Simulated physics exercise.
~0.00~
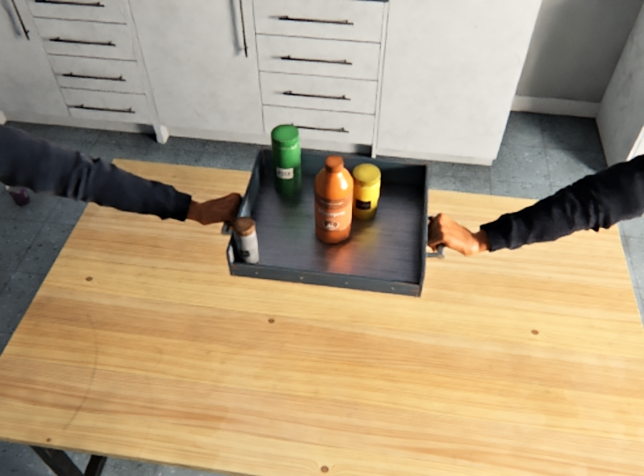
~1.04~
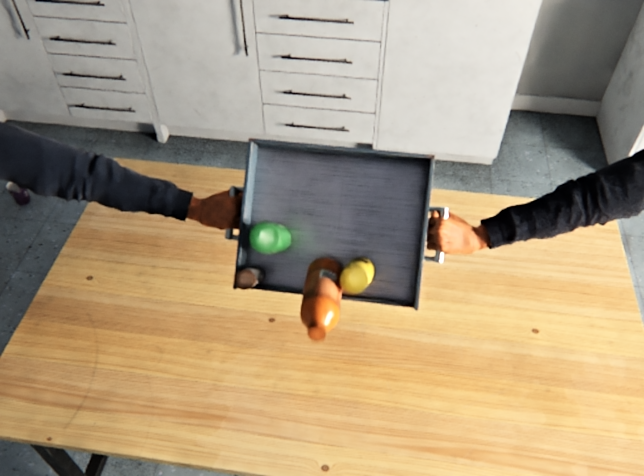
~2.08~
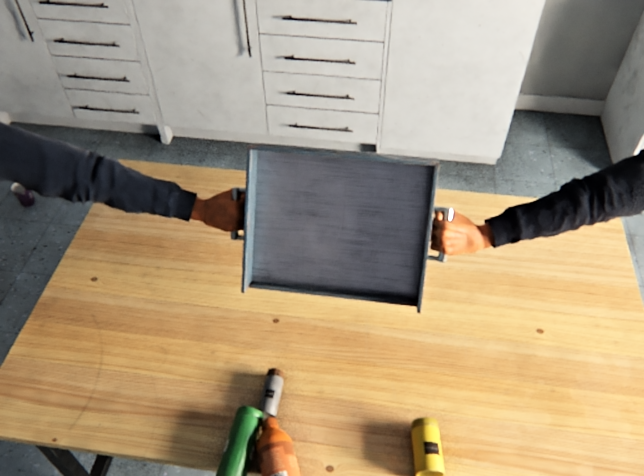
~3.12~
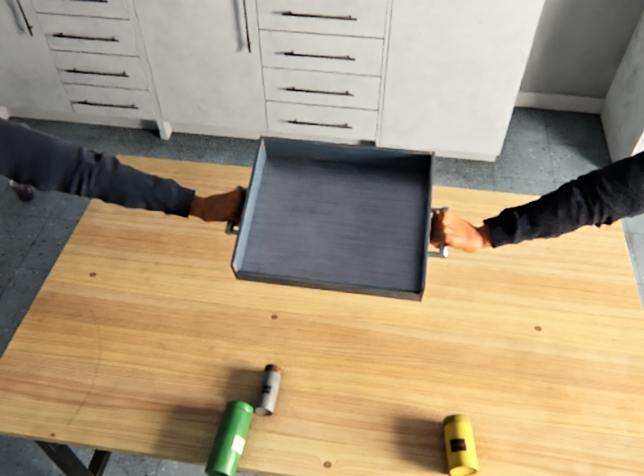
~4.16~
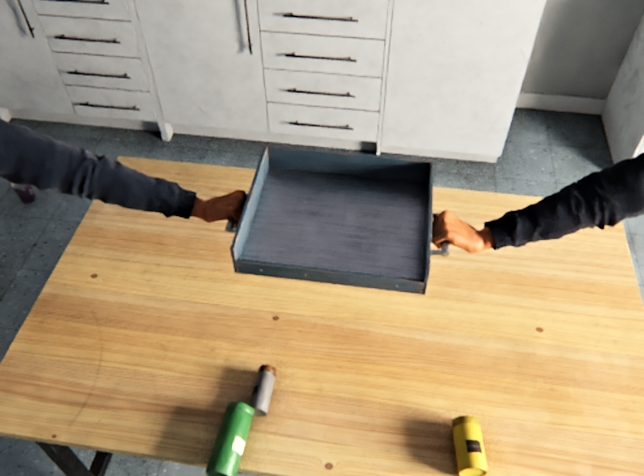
Two hands in dark sleeves hold a deep, dark grey open crate by its sides over a light wooden table, seen from above with white drawers and cabinets behind. Inside stand a green jar at back left, an orange bottle near the middle, a yellow jar to its right and a small grey shaker at front left. The hands tip the near side down, and all four slide and topple over the low near wall. They land toward the table's near edge, and the orange bottle passes out of view. The crate swings back toward level, empty, while the green jar, shaker and yellow jar lie on their sides.
